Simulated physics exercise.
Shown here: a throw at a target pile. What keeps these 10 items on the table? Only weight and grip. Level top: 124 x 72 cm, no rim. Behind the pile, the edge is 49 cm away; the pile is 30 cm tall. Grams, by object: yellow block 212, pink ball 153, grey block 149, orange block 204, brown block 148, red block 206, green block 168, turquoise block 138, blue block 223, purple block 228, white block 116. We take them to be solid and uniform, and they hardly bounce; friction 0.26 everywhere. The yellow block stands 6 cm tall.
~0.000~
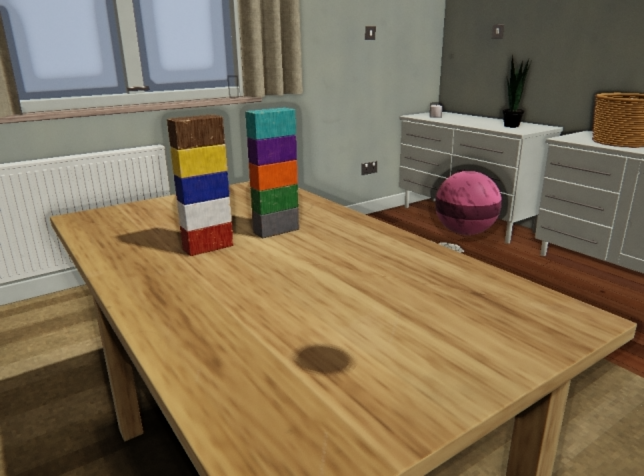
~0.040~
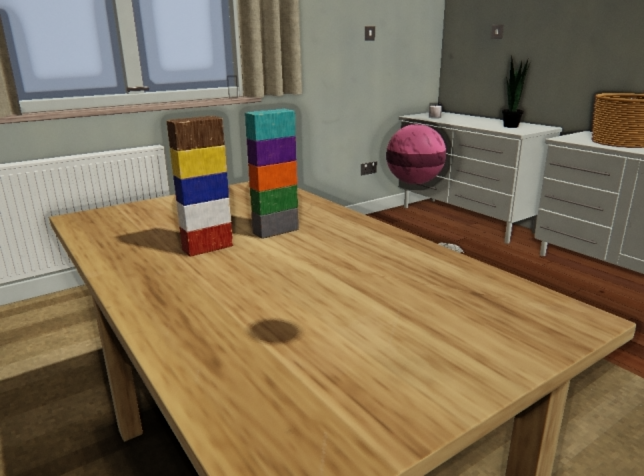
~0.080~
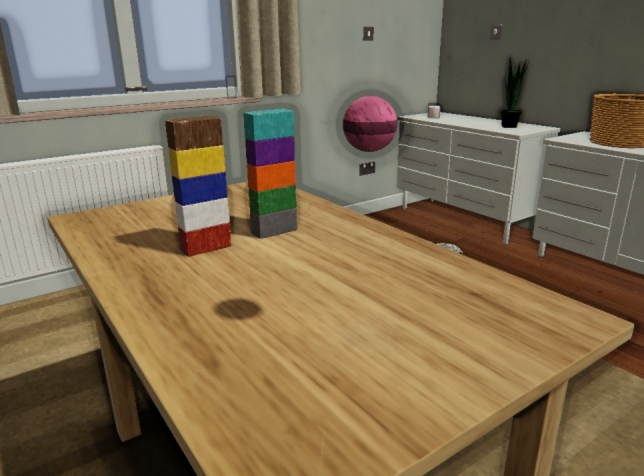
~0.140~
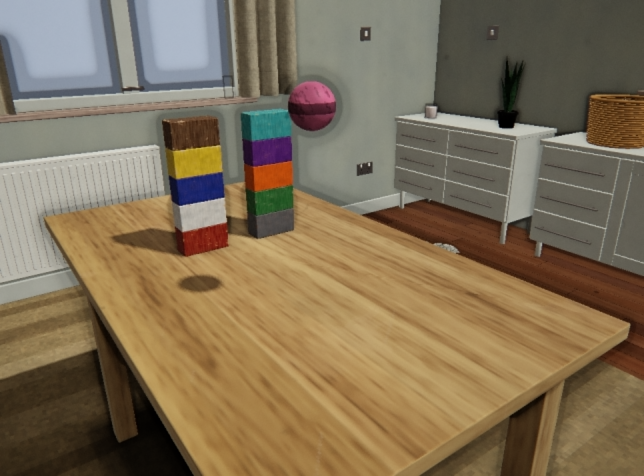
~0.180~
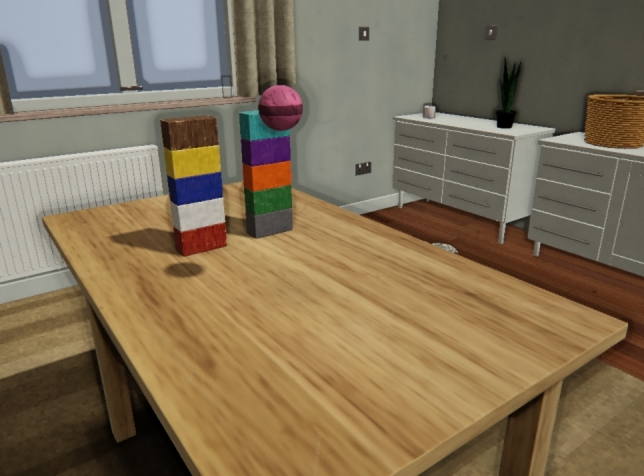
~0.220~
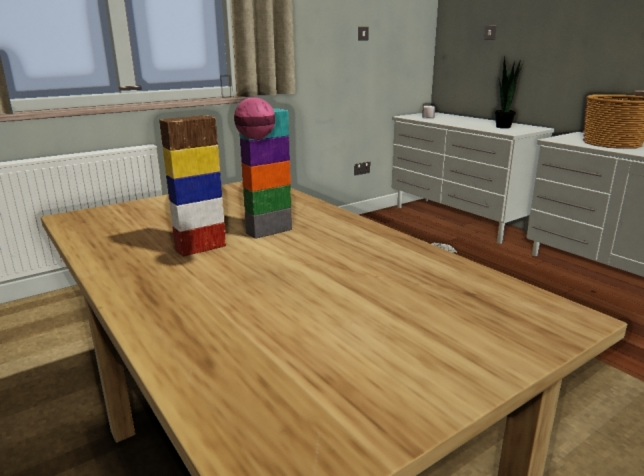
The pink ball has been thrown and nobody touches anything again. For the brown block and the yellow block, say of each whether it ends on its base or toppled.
Brown block: Toppled; yellow block: Toppled.
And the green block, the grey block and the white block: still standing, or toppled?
Outcome noted - the green block survives without falling, the grey block survives without falling, the white block ends up fallen.
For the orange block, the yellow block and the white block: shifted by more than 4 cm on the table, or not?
In short, the orange block stays close to home, the yellow block leaves its position, the white block leaves its position.
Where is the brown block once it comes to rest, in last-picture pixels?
At roughly (224, 220).
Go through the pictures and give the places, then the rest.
In the first frame, 63 cm to the stack; pink ball (468, 204); brown block (197, 132); yellow block (199, 159).
In the second frame, 54 cm to the stack; pink ball (416, 155); red block (207, 237).
In the third frame, 46 cm to the stack; pink ball (370, 124); turquoise block (269, 124).
In the fourth frame, 33 cm to the stack; pink ball (312, 106); purple block (268, 150).
In the fifth frame, 25 cm to the stack; pink ball (281, 108); grey block (270, 221).
In the sixth frame, 16 cm to the stack; pink ball (255, 119); brown block (189, 132); yellow block (192, 160).
After 0.42 s, pink ball near (222, 200); yellow block leaning 9° near (172, 157); brown block leaning 26° near (192, 133); blue block leaning 9°.
After 0.62 s, pink ball near (243, 242); yellow block on its side near (142, 205); brown block on its side near (220, 207); blue block on its side.
After 0.72 s, pink ball near (246, 244); yellow block upside down near (117, 201); brown block on its side near (231, 213); blue block upside down.
At rest (1.4 s), tipped over on the table, yellow block, brown block, blue block and white block; the other 6 in place, give or take 4 cm. Seen from the same camera at the end, brown block near (224, 219), yellow block near (85, 205).
